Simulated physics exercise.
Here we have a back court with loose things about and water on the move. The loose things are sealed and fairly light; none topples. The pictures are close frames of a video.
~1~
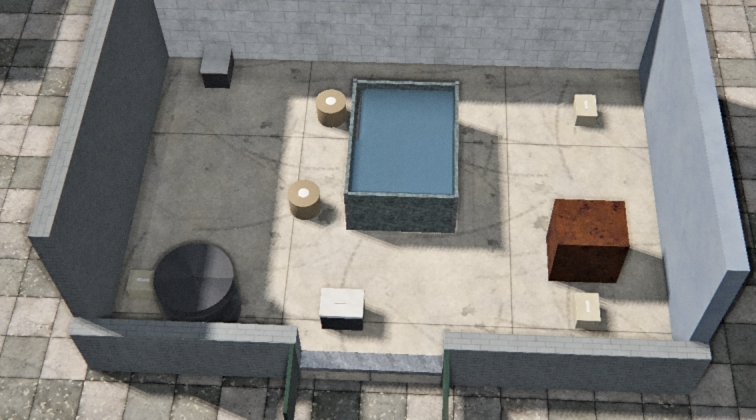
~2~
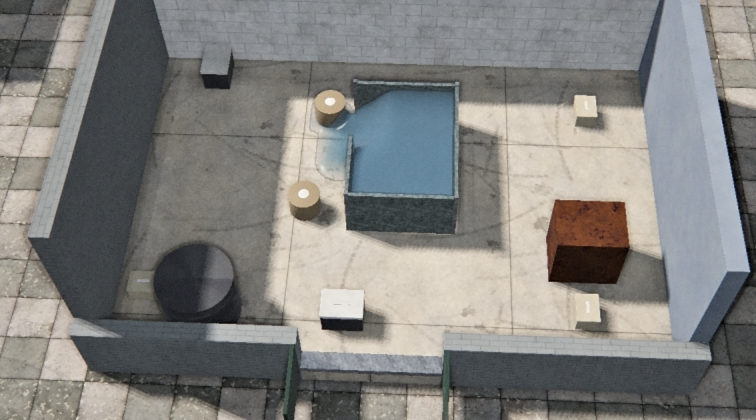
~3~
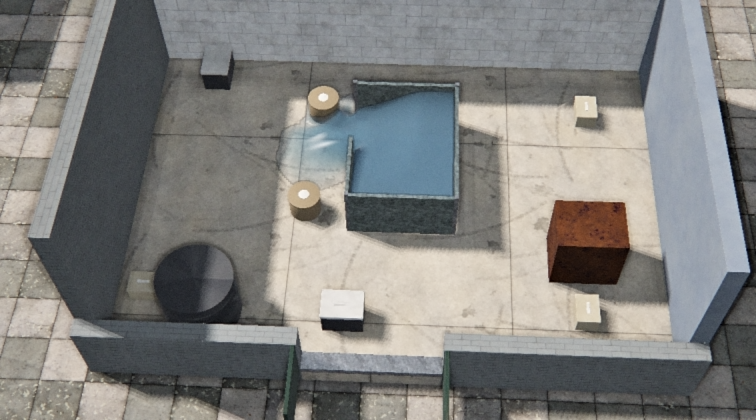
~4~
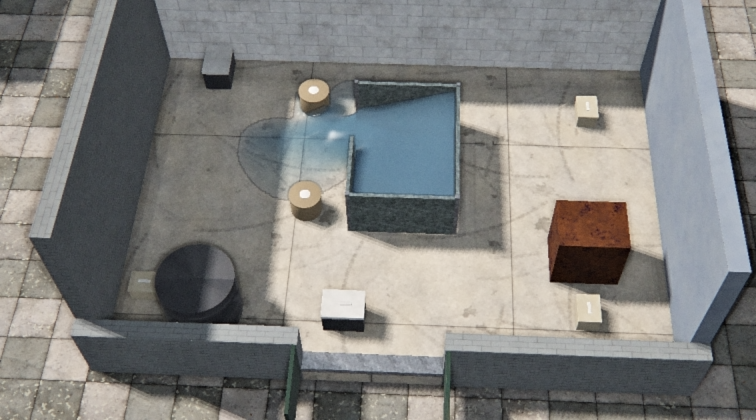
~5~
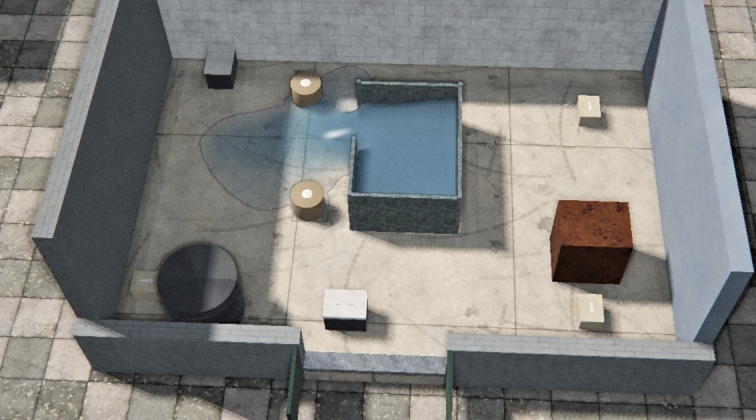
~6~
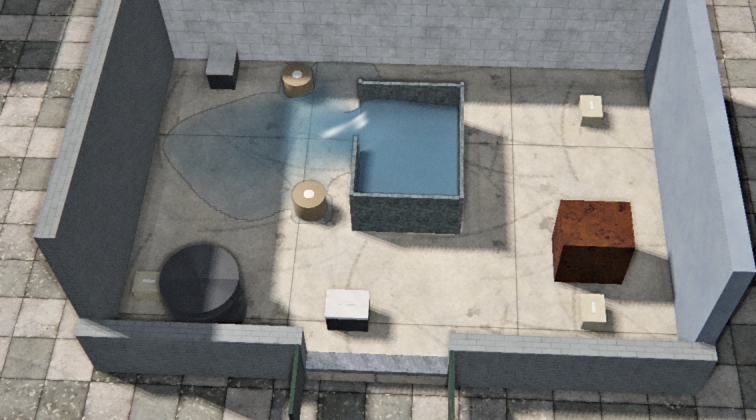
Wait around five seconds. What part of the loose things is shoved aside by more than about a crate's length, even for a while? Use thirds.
It is between one and two thirds.
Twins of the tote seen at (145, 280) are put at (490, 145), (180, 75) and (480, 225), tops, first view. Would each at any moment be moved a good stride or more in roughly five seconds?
In that order: Not that far, no, under that.
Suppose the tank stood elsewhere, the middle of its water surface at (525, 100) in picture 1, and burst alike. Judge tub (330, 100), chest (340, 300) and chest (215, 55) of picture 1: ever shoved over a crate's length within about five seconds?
As listed: Yes, not that far, swept aside.
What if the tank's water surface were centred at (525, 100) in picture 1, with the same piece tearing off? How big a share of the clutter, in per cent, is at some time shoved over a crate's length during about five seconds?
Near 40 in a hundred.
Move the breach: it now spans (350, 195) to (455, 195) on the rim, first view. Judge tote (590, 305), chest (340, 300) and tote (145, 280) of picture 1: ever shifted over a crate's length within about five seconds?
In that order: Moved that far, shifted that much, less than that.
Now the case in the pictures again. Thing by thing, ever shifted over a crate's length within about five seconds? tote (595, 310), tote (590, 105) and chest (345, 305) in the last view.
One after the other: Never so far, never so far, no.
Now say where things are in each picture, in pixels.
In the first picture, a tub at (331, 101), on the bottom; a chest at (342, 302) rests on the ground; 0 of 7 have shifted.
In the second picture, a tub at (330, 102) rests on the ground; a chest at (342, 303), on the bottom; 0 of 7 have shifted.
In the third picture, a tub at (323, 98), on the bottom, close to its start; a chest at (342, 303) rests on the ground; 1 of 7 have shifted.
In the fourth picture, a tub at (314, 90) rests on the ground, a stride from its start; a chest at (343, 303), on the bottom; 1 of 7 have shifted.
In the fifth picture, a tub at (306, 83) rests on the ground, a stride from its start; a chest at (345, 303) rests on the ground; 1 of 7 have shifted.
In the sixth picture, a tub at (297, 74), on the bottom, a stride from its start; a chest at (347, 303), on the bottom; 1 of 7 have shifted.
A moment on, 1 of 7 are well off their spots; 0 afloat.
Next, 2 of 7 are well off their spots; 2 afloat.
Later, 3 of 7 are well off their spots; 3 afloat.
In the end, 2 of 7 are well off their spots, and 3 have been at some point; 3 afloat.
